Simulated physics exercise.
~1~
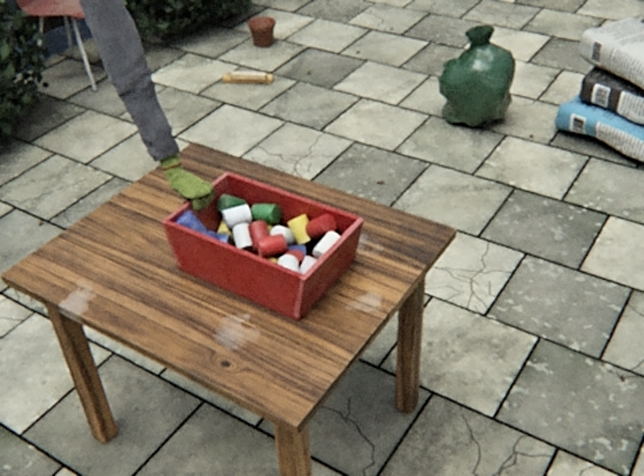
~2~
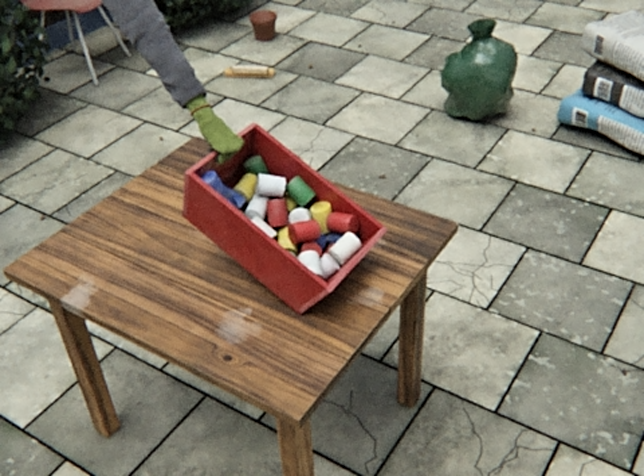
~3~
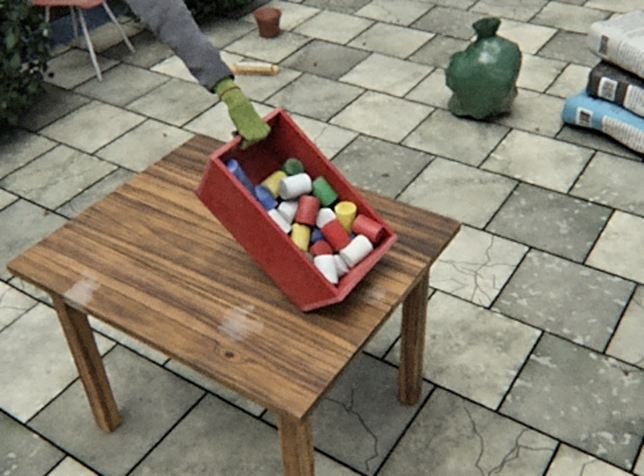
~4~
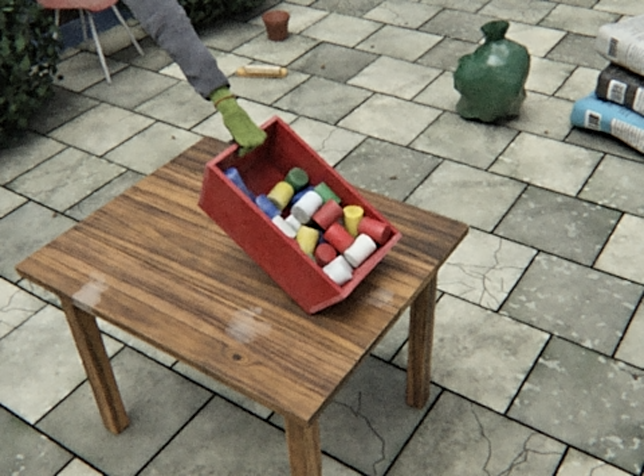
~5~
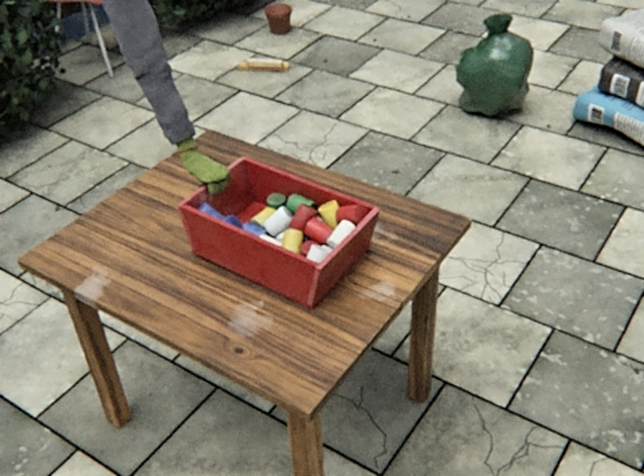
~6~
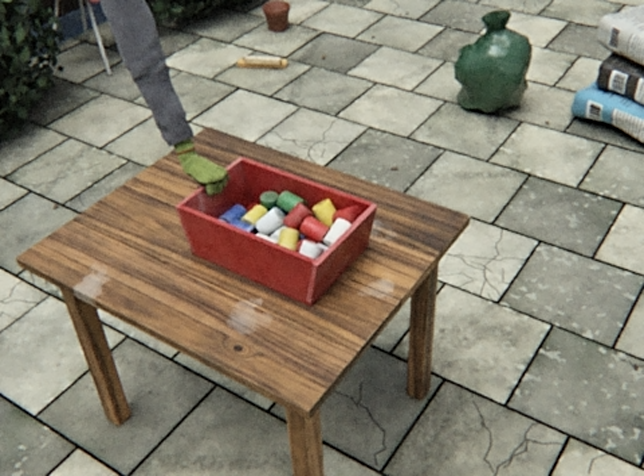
On a paved patio, a green-gloved hand lifts the left end of a red tray of colourful small cylinders on a wooden table, tipping it steeply to the right, then lowers it flat again, with the pieces still inside.
